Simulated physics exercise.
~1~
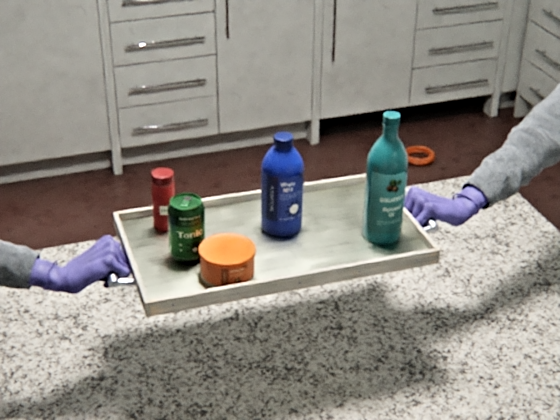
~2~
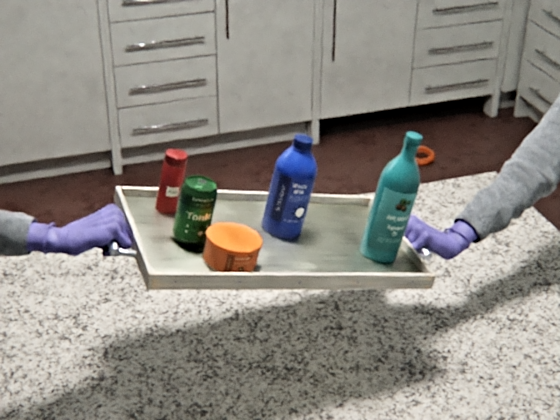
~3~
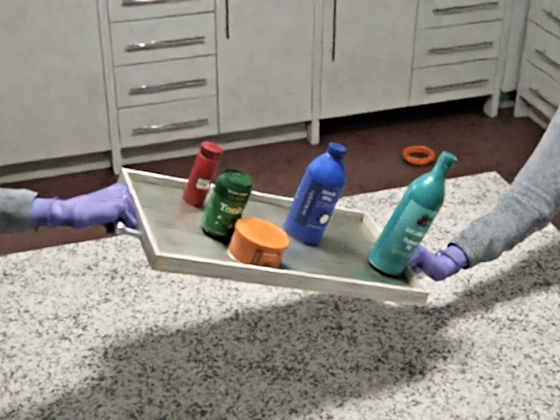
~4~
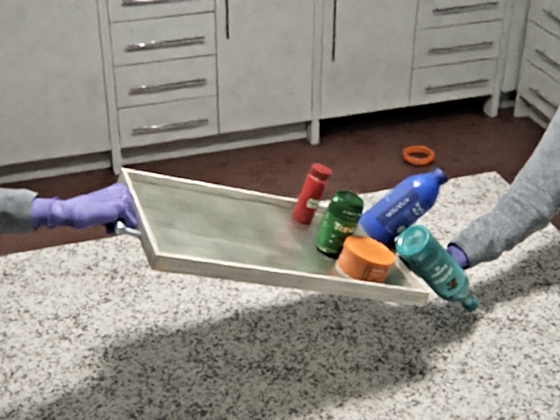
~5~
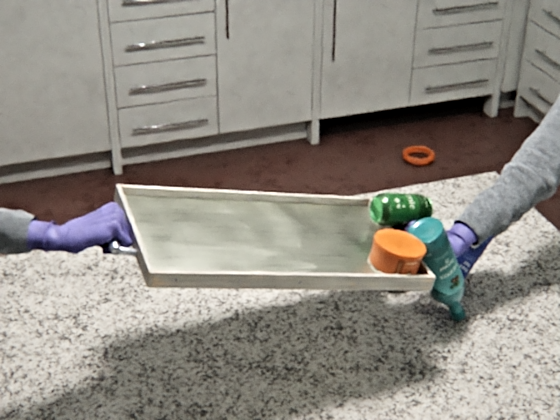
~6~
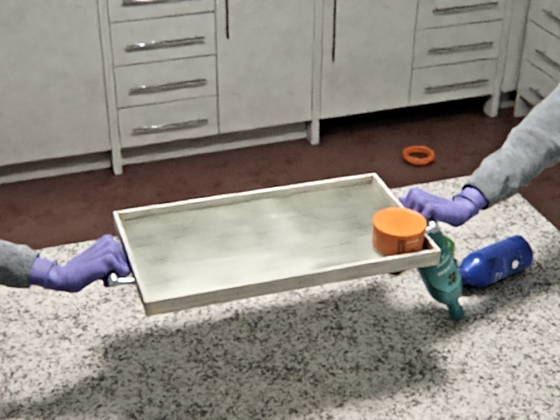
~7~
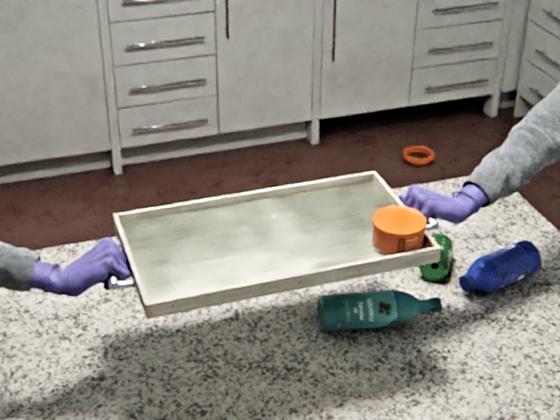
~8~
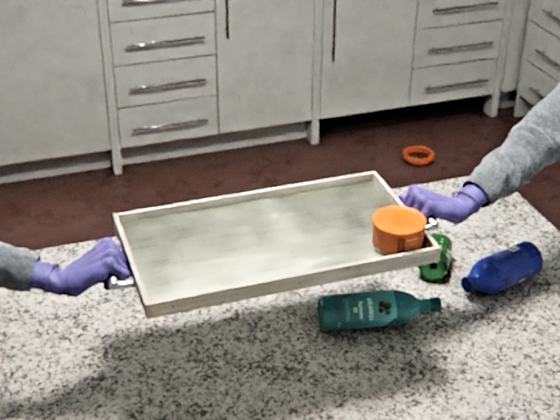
A hand-held tray tips right, spilling everything except the orange tub, then levels again.
